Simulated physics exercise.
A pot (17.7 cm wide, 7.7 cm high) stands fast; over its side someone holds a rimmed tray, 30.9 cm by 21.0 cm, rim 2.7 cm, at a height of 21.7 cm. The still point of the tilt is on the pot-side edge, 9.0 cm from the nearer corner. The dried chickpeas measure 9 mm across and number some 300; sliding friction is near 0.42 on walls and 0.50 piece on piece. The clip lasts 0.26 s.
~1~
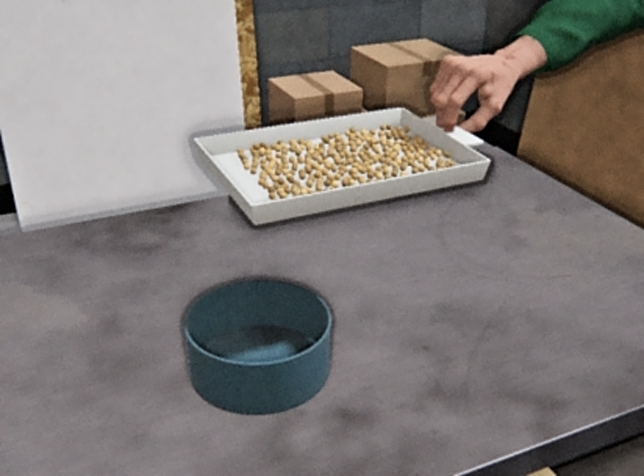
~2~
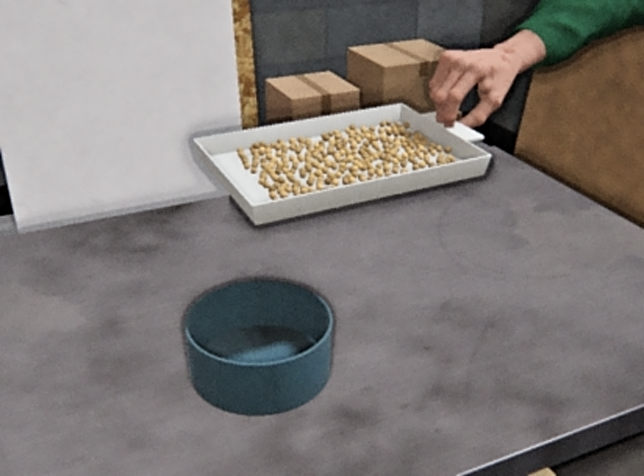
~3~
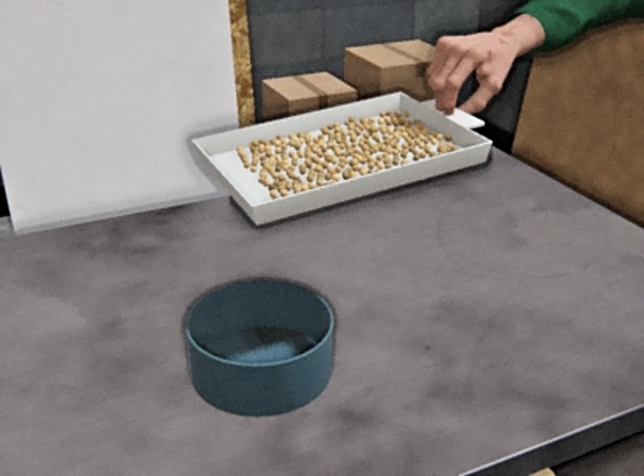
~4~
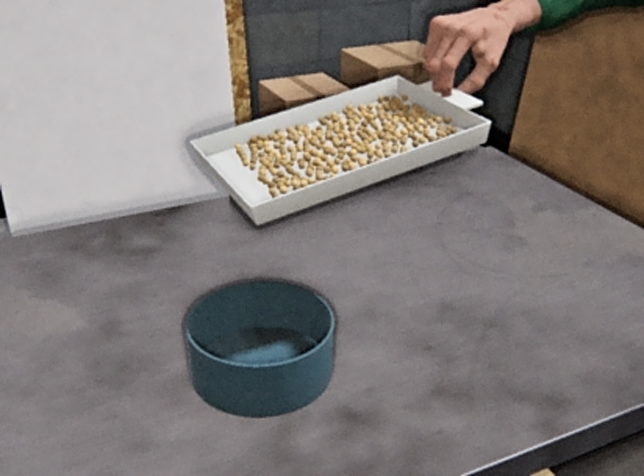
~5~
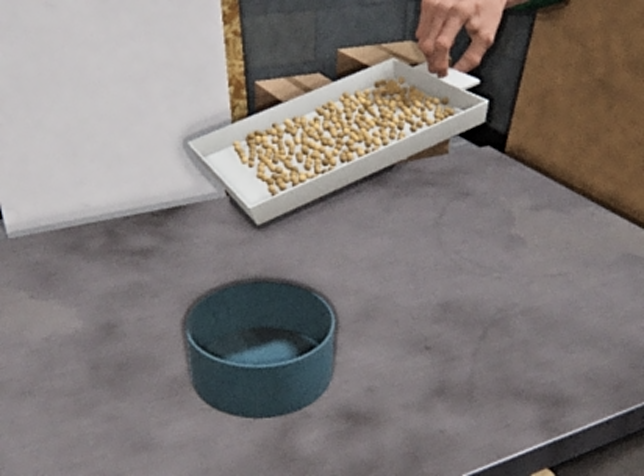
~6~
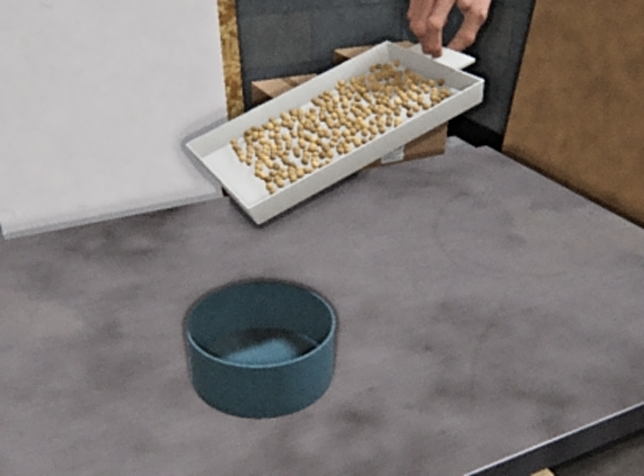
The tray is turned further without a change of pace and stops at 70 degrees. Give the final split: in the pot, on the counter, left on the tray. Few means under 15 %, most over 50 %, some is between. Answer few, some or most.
In the pot: Few; on the counter: Some; left on the tray: Most.
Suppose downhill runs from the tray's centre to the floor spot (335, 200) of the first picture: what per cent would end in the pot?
About 15 per cent.
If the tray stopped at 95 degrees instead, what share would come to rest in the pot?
It would be near 20 per cent.
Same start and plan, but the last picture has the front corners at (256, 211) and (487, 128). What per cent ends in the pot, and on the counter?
Pot 10, counter 0.
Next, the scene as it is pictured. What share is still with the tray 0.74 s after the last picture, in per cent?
Some 70 per cent of the load.
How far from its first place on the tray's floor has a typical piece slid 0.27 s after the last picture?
Some 7 cm.
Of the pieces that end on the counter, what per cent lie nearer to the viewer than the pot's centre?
Roughly 10 per cent.
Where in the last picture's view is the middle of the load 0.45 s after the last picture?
At about (225, 155).
Then, 0.27 s after the last picture, tilt 45 degrees; the tray holds 100 %, the pot 0 %.
Then, 0.45 s after the last picture, tilt 62 degrees; the tray holds 100 %, the pot 0 %.
Then, 0.74 s after the last picture, tilt 70 degrees; the tray holds 70 %, the pot 0 %.
In the end, pot 0 %, counter 30 %, tray 70 %.
